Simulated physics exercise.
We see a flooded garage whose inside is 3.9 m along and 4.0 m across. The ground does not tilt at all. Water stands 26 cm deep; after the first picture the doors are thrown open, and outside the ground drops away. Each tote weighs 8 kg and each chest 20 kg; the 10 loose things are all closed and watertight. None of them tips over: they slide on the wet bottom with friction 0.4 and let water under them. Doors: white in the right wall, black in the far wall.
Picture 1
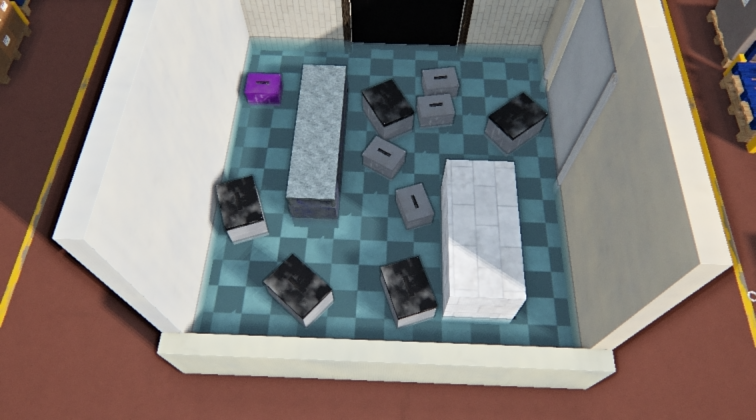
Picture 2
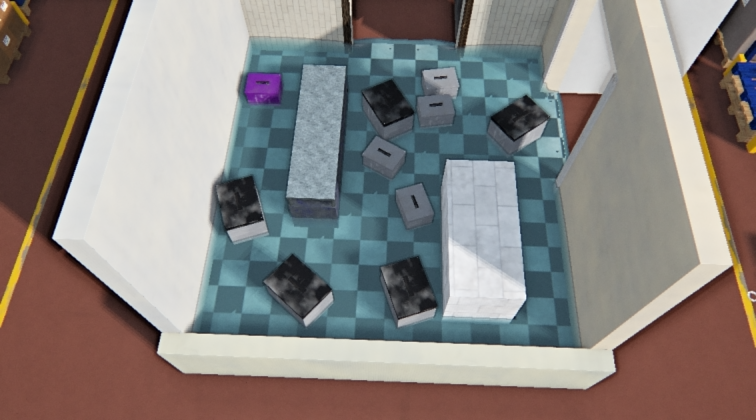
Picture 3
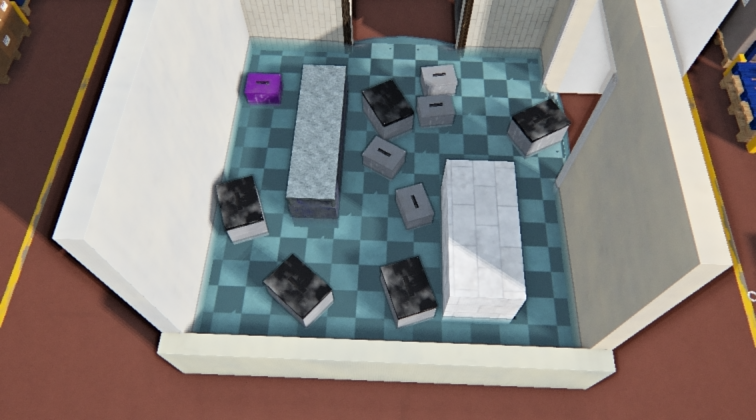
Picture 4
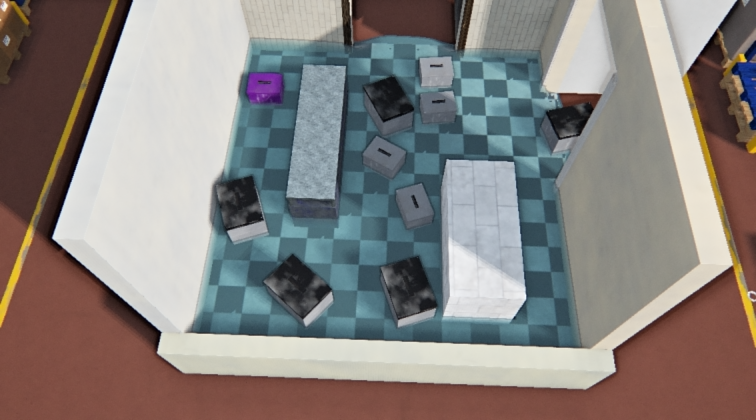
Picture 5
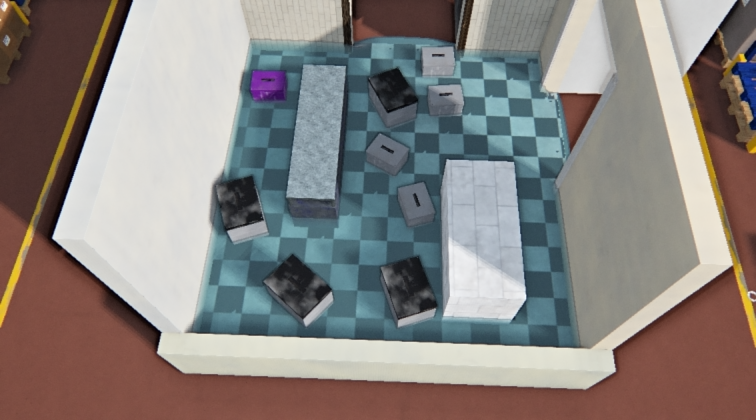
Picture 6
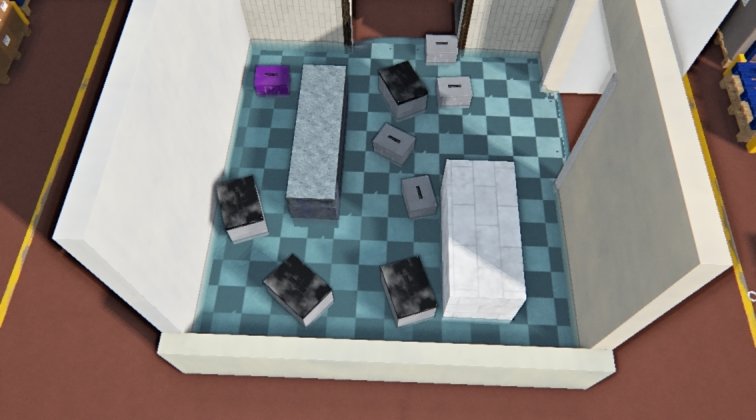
Boxes shift in a shallowly flooded garage with a teal checkered floor, seen from high above by a still camera. Black-topped and grey boxes stand around two long pale blocks, with a purple tote at the back left. The black far door and white right-hand door open, a black-topped box slides out through the right opening, and grey boxes, another black-topped box and the tote drift slightly near the back.
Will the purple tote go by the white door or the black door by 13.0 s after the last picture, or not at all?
For the purple tote, black doorway.
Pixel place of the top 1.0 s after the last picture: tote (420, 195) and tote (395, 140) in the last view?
I'd say close to (444, 146) and close to (412, 110).
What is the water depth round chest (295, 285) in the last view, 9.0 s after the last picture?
I'd say some 8 cm.
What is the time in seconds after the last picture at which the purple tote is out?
Estimate: Close to 2.5 s.
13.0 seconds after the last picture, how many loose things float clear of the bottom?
It comes to 0.
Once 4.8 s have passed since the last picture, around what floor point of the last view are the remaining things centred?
It works out to somewhere near (403, 179) on the floor.
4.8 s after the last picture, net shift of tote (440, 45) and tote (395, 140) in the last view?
Log: Item 1 gone out, item 2 gone out.
Then, 1.0 s after the last picture the purple tote is near (290, 59), 0.5 m from its start, afloat; 2 of 10 are out; 8 afloat.
Then, 4.8 s after the last picture the purple tote has gone out by the black door; 6 of 10 are out; 4 afloat.
Then, 9.0 s after the last picture the purple tote has gone out by the black door; 7 of 10 are out; 0 afloat.
Then, 13.0 s after the last picture the purple tote has gone out by the black door; 7 of 10 are out; 0 afloat.
